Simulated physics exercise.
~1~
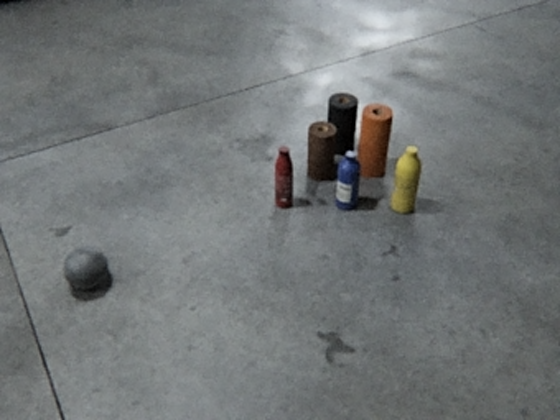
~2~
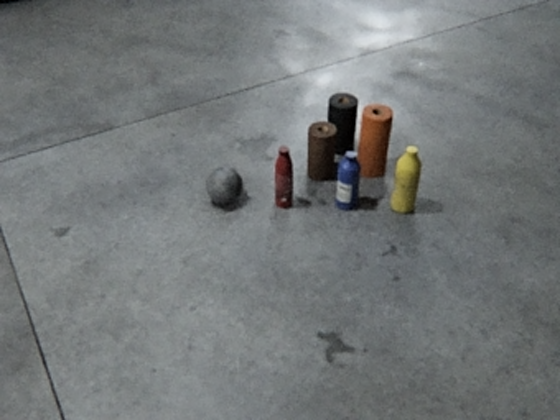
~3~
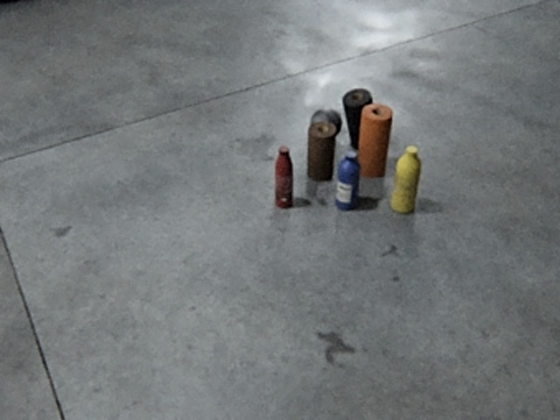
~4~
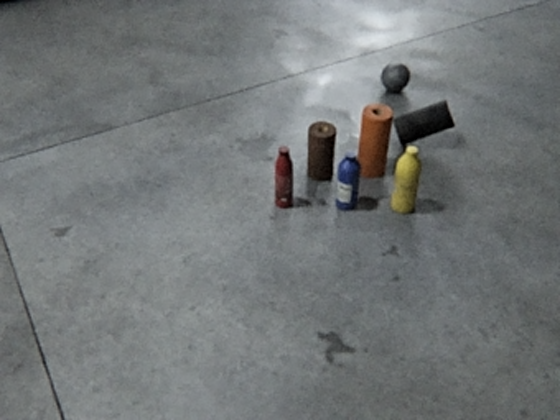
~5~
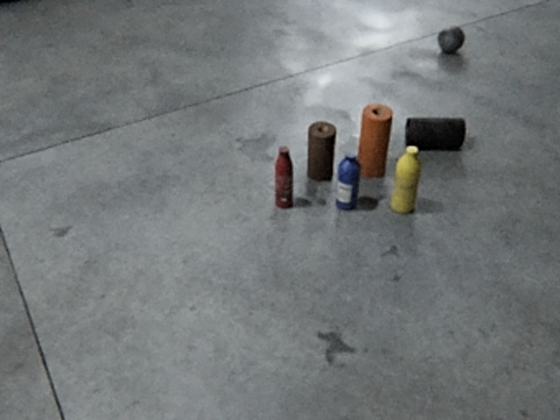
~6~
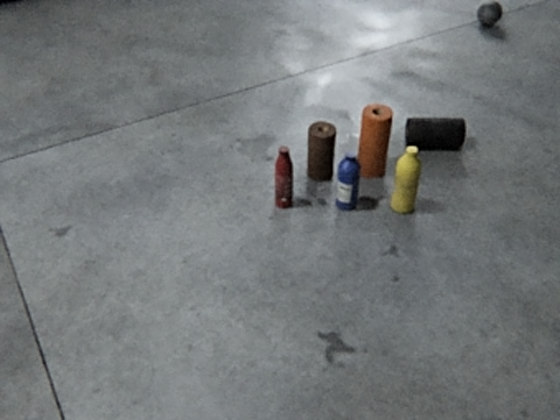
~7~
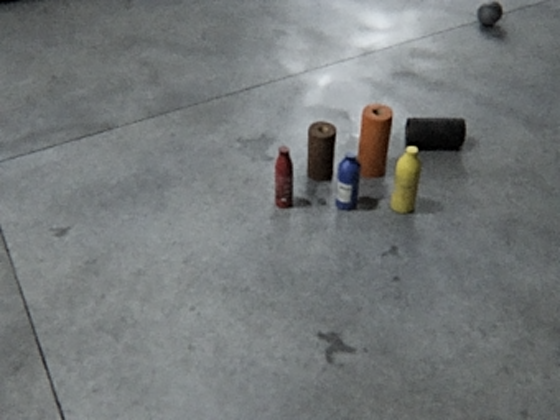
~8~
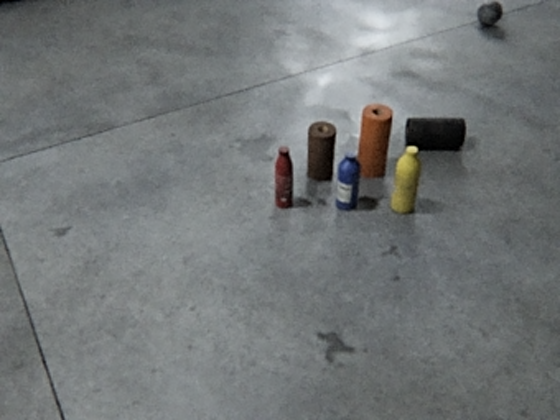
The clip opens on a grey concrete floor where a red, a blue and a yellow bottle stand in front of a brown, a black and an orange roll, with a grey ball off to the left. The ball travels up and to the right, nearing the red bottle. It then passes behind the brown roll and reaches the black roll, which shifts right and leans. The black roll topples onto its side behind the yellow bottle as the ball continues toward the upper right. Finally the ball rests near the top right corner, the black roll lies flat, and the other objects still stand.
